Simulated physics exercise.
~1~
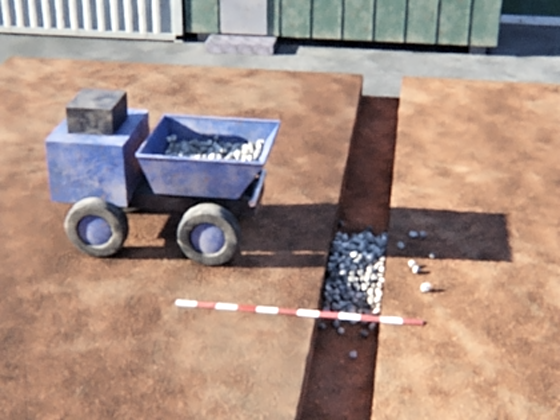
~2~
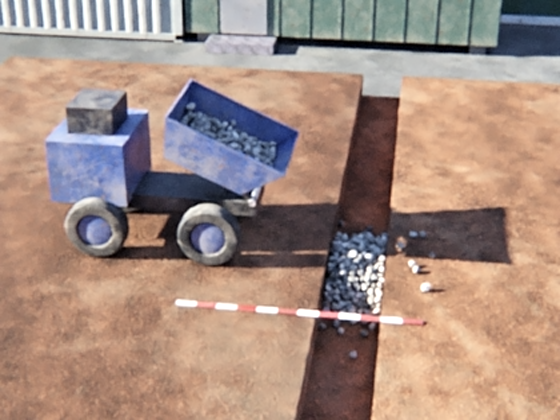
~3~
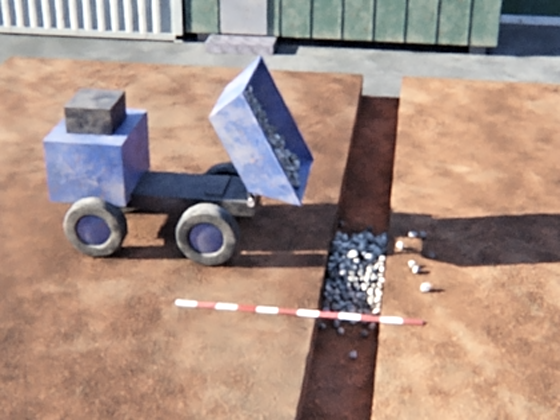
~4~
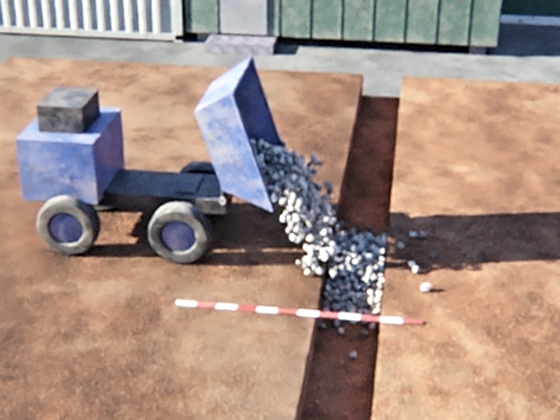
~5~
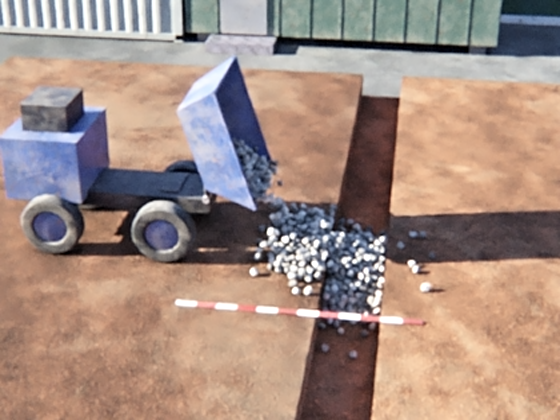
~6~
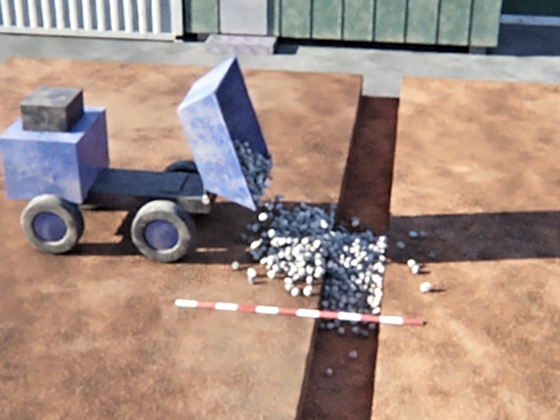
On a patch of reddish-brown ground with a dark trench running across it, a blue dumper stands to the left, its skip loaded with grey stones. A heap of stones already fills part of the trench, beside a red-and-white striped staff. The skip tilts up steeply toward the trench while its load stays inside. Then the dumper backs away to the left as stones pour out, tumbling onto the near edge and partly into the trench. The machine stops with its skip still raised, some stones remaining inside and a broad pile spread mostly short of the trench.
